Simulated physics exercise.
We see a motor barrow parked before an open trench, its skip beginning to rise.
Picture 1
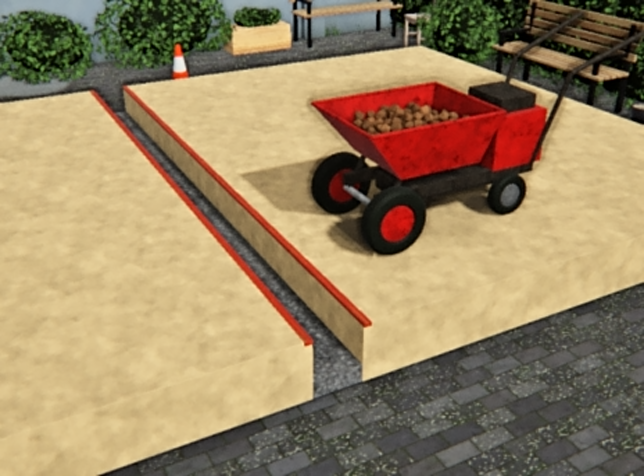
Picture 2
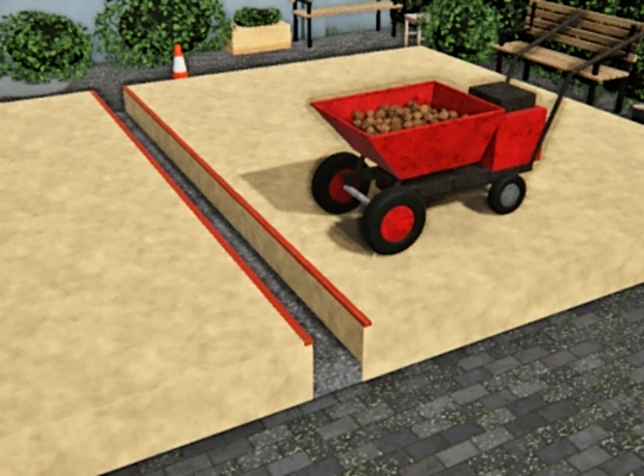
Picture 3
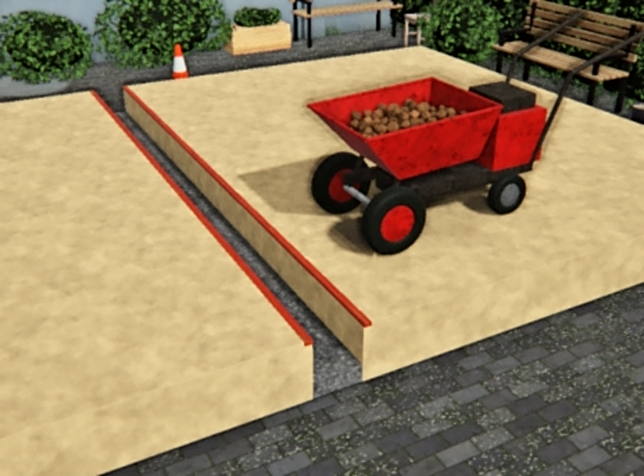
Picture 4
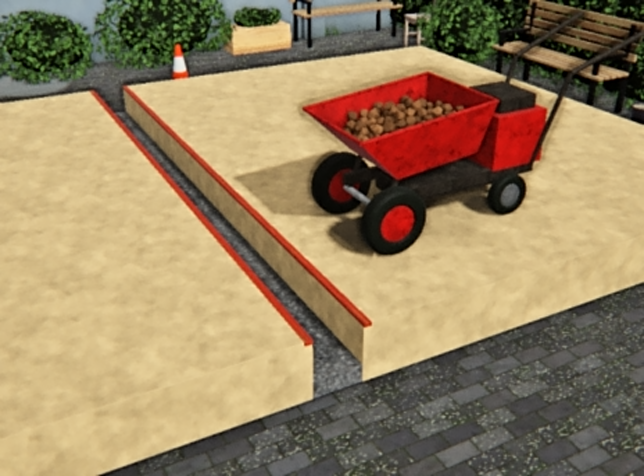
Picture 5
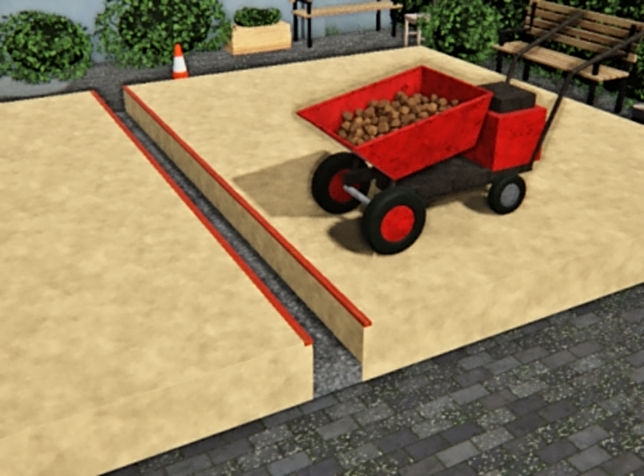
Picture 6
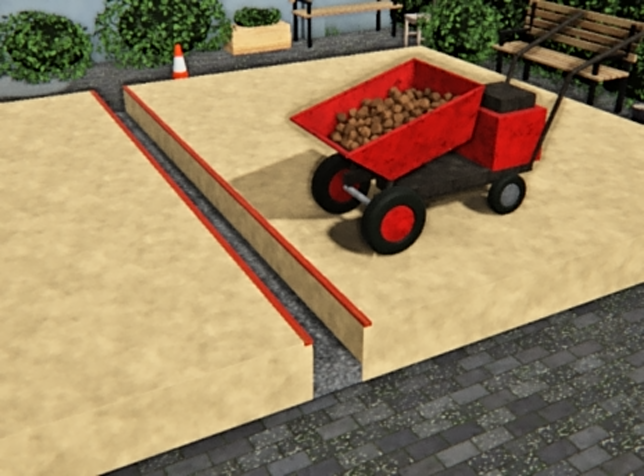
The clip shows a red motor barrow loaded with brown clods standing still beside a narrow, red-edged trench between pale raised surfaces, while its skip gradually tilts forward, the front lip lowering toward the left and the rear rising.
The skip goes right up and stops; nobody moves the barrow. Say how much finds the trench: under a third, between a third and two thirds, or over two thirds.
Between the edges lies over two thirds of the load.
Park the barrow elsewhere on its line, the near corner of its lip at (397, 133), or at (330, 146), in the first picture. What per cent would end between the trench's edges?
In turn 80 and 0 in a hundred.
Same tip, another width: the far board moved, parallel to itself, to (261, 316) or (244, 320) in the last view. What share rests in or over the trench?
In turn 100 and 100 in a hundred.
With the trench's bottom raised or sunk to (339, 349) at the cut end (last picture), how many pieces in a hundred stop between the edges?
About 50 per cent.
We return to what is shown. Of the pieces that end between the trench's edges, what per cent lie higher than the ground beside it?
Close to 5 per cent.
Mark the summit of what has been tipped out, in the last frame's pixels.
Around (228, 267).
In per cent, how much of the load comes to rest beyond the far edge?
It comes to 20 per cent or so.
Just after the last frame, skip tipped steeply; every one in the skip.
A moment on, skip tipped right over; roughly two thirds in the skip; roughly a third in or heaped over the trench; about a tenth beyond it; just a few falling.
Further on, skip tipped right over; just a few in the skip; the larger part in or heaped over the trench; roughly a quarter beyond it.
When it is over, skip tipped right over; the larger part in or heaped over the trench; roughly a quarter beyond it.
